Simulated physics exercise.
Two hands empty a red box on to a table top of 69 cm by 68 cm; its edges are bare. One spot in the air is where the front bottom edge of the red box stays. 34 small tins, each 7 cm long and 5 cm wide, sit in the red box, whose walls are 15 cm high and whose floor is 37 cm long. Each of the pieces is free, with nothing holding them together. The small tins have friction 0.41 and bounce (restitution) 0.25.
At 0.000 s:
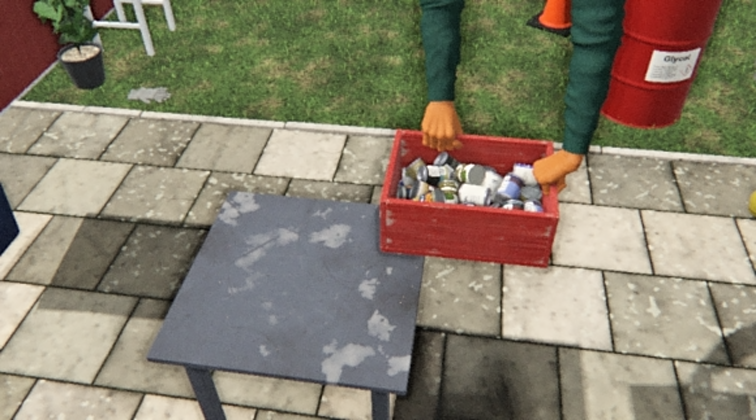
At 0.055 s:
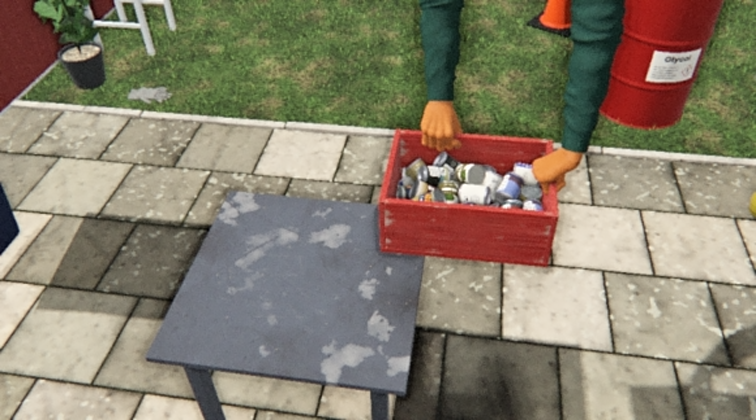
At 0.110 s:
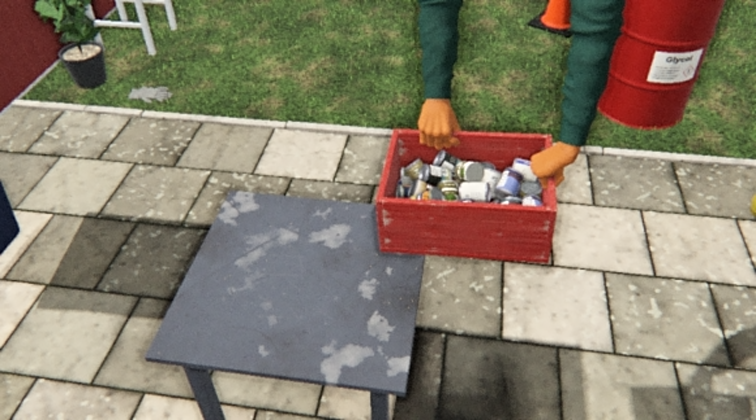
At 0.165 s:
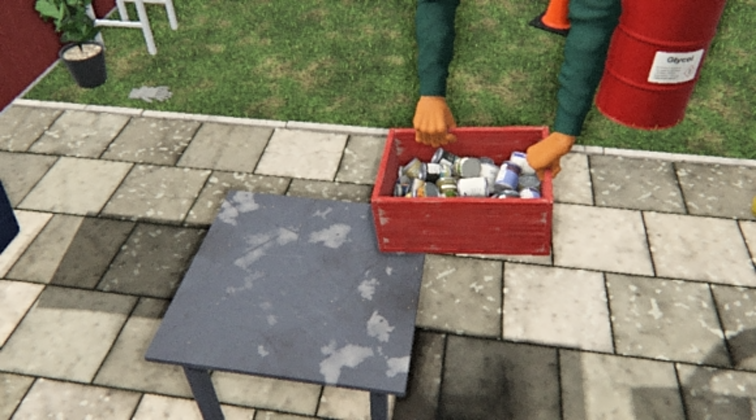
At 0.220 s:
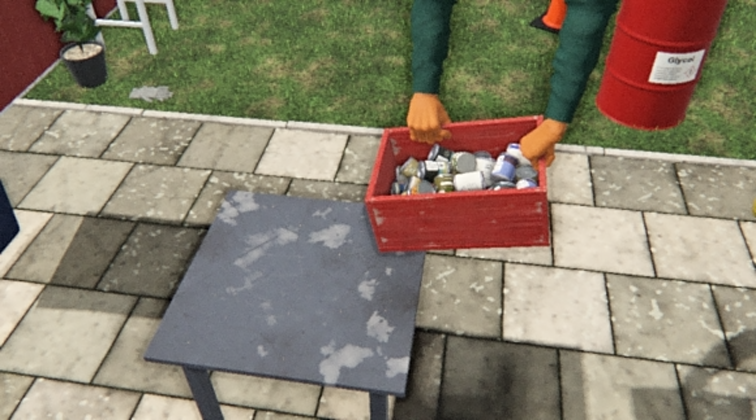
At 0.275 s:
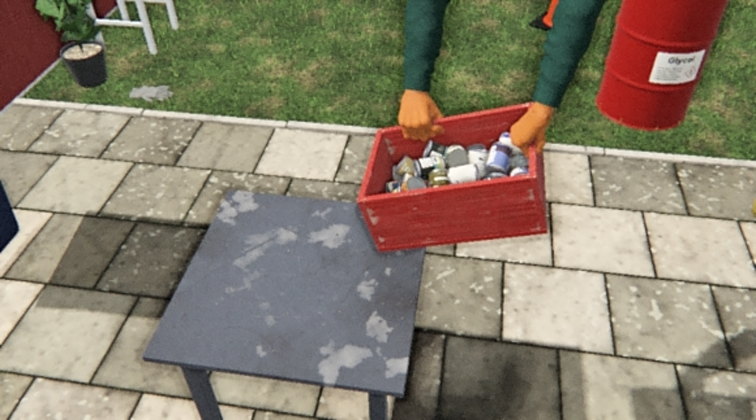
On a sunlit patio of pale stone slabs beside a lawn, seen from above at an angle, a worn dark grey table stands near the middle. Beyond its right corner, two orange-gloved hands in green sleeves hold a red box of small tins, with a red drum behind. The hands slowly raise the box's right side, tilting it leftward as it shifts slightly left, and the tins shuffle inside.
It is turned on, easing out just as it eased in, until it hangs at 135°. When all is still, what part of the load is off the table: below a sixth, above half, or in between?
My guess is it reaches a sixth but not beyond half.
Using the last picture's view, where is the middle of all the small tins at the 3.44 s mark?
I'd place it about (248, 267) in the last view.
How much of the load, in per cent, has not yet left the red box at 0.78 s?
Some 90 per cent, more or less.
After 0.78 s, tilt 94°; 31 still in the red box and 3 in the air.
After 1.41 s, tilt 135°; 30 on the table top and 4 over the left end of the table.
After 2.30 s, tilt 135°; 25 on the table top, 5 over the left end of the table and 4 over the table's other edges.
Outcome (at 3.44 s), 22 on the table top, 6 over the left end of the table and 6 over the table's other edges. Asked share, 12 of 34, 35 per cent.
